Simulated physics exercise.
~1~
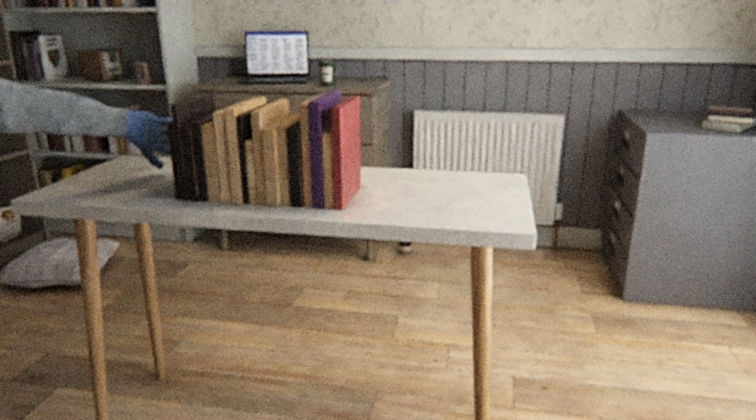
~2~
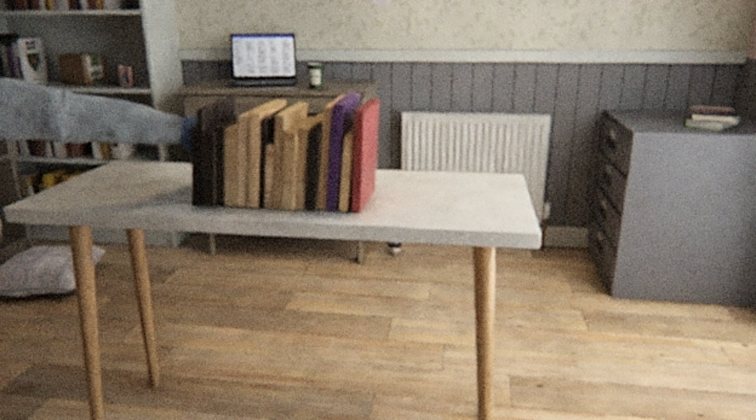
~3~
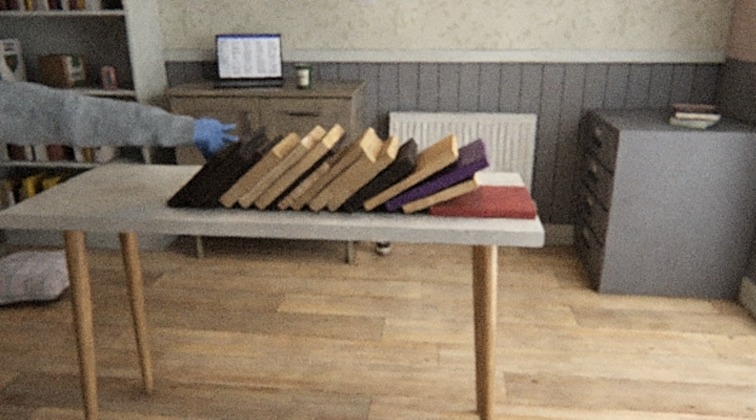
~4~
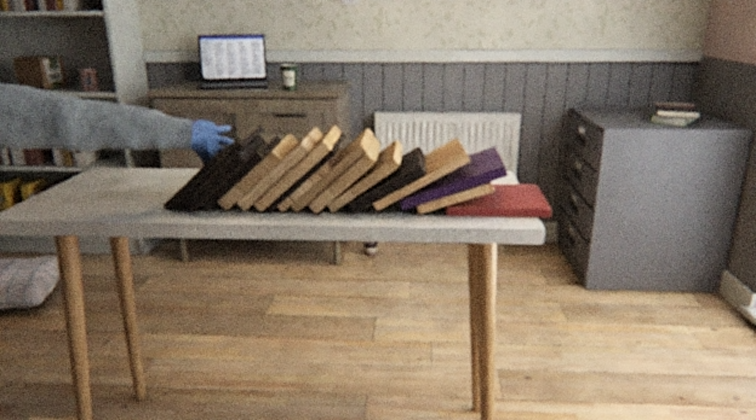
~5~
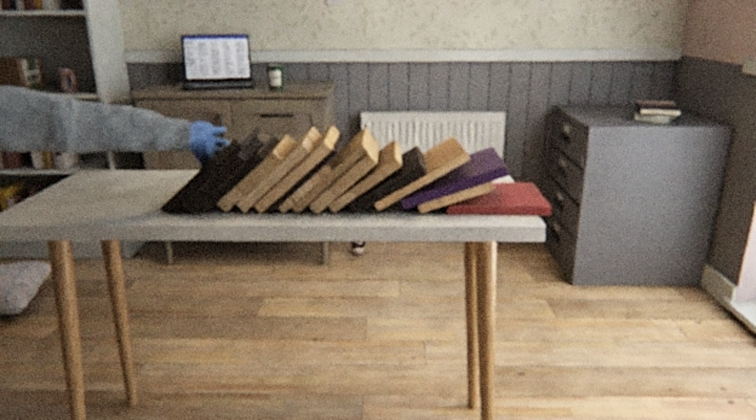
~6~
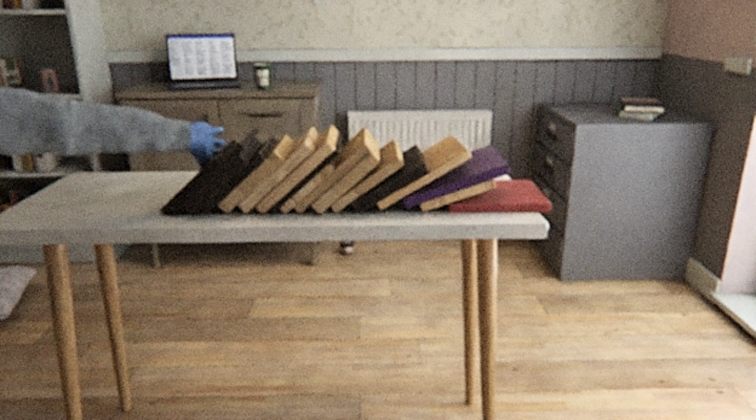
Gloved hand pushing a row of upright books rightward along a table, toppling them into a leaning line, red one lying flat.
